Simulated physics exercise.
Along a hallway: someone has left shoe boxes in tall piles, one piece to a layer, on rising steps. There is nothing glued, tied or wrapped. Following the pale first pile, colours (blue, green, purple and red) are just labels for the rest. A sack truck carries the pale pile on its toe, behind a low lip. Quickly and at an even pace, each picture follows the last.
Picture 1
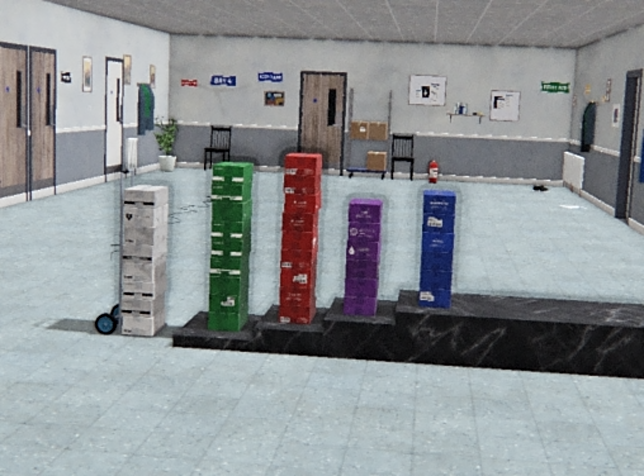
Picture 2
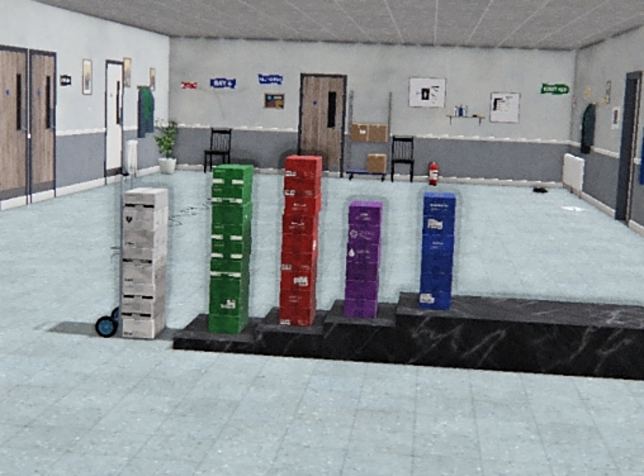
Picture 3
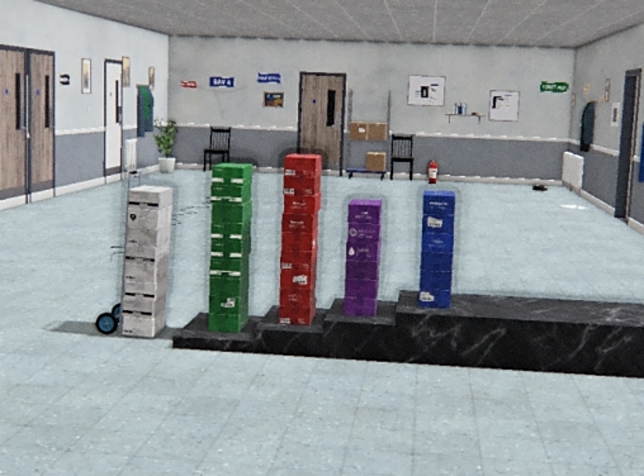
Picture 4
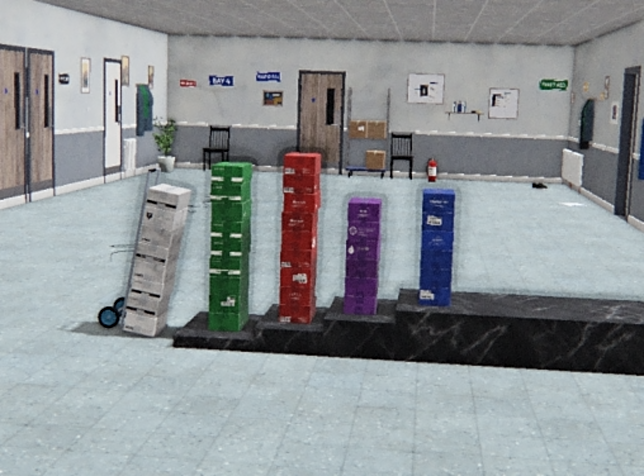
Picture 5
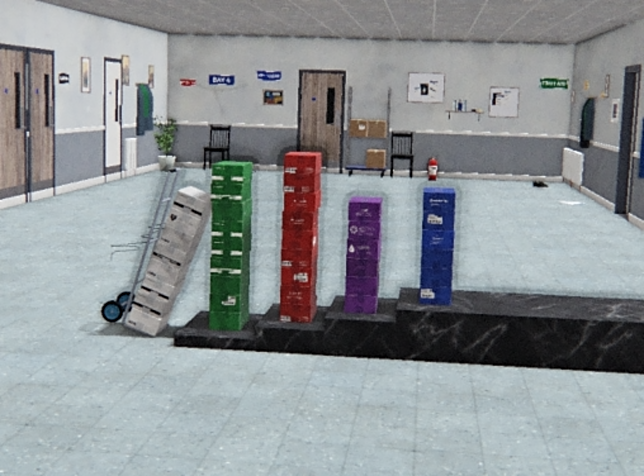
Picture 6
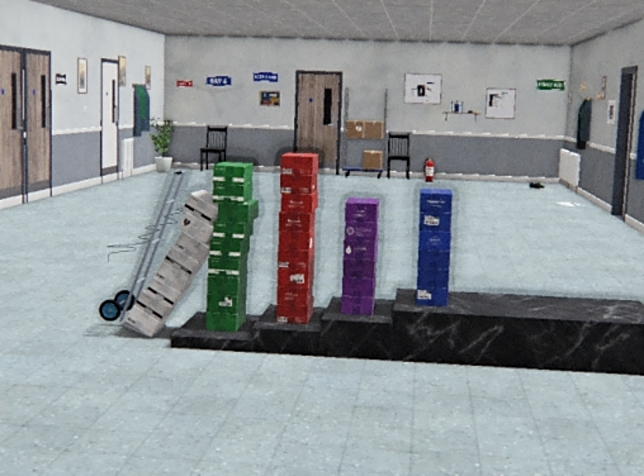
A pale stack of boxes on a blue-wheeled sack truck stands at the left of a wide, grey-walled hallway, seen from the front and slightly above. Beside it, green, red, purple and blue stacks stand in a row on dark, rising steps. The truck rocks to the right, its pale stack leaning further until it meets the green one, whose upper boxes shift slightly, while the view barely moves.
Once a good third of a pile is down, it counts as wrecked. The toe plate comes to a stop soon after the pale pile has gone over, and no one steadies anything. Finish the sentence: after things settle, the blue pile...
It is knocked down.
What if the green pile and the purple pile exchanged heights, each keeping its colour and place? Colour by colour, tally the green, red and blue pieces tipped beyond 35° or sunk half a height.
Green: 5, red: 5, blue: 6.
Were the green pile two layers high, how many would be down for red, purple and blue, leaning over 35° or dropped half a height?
I'd count red 0, purple 0 and blue 0.
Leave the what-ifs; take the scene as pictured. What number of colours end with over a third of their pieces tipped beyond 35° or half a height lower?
4.
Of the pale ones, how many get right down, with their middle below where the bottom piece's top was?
The number is 0.
Just after the last frame, 8 of the pale pile down; none of the 6 blue boxes down (0 of 30 in all colours); top blue box unmoved; top green box tilted clearly.
A moment on, 8 of the pale pile down; none of the 6 blue boxes down (8 of 30 in all colours); top blue box unmoved; top green box tilted clearly, about its own height lower.
Further on, 8 of the pale pile down; 5 of the 6 blue boxes down (23 of 30 in all colours); top blue box tilted steeply, some three heights lower; top red box tilted steeply, some two heights lower.
When it is over, 8 of the pale pile down; 6 of the 6 blue boxes down (25 of 30 in all colours); top blue box upside down; top red box upside down. In pixels of the last frame, middles, top blue box near (615, 302), top red box near (531, 270).
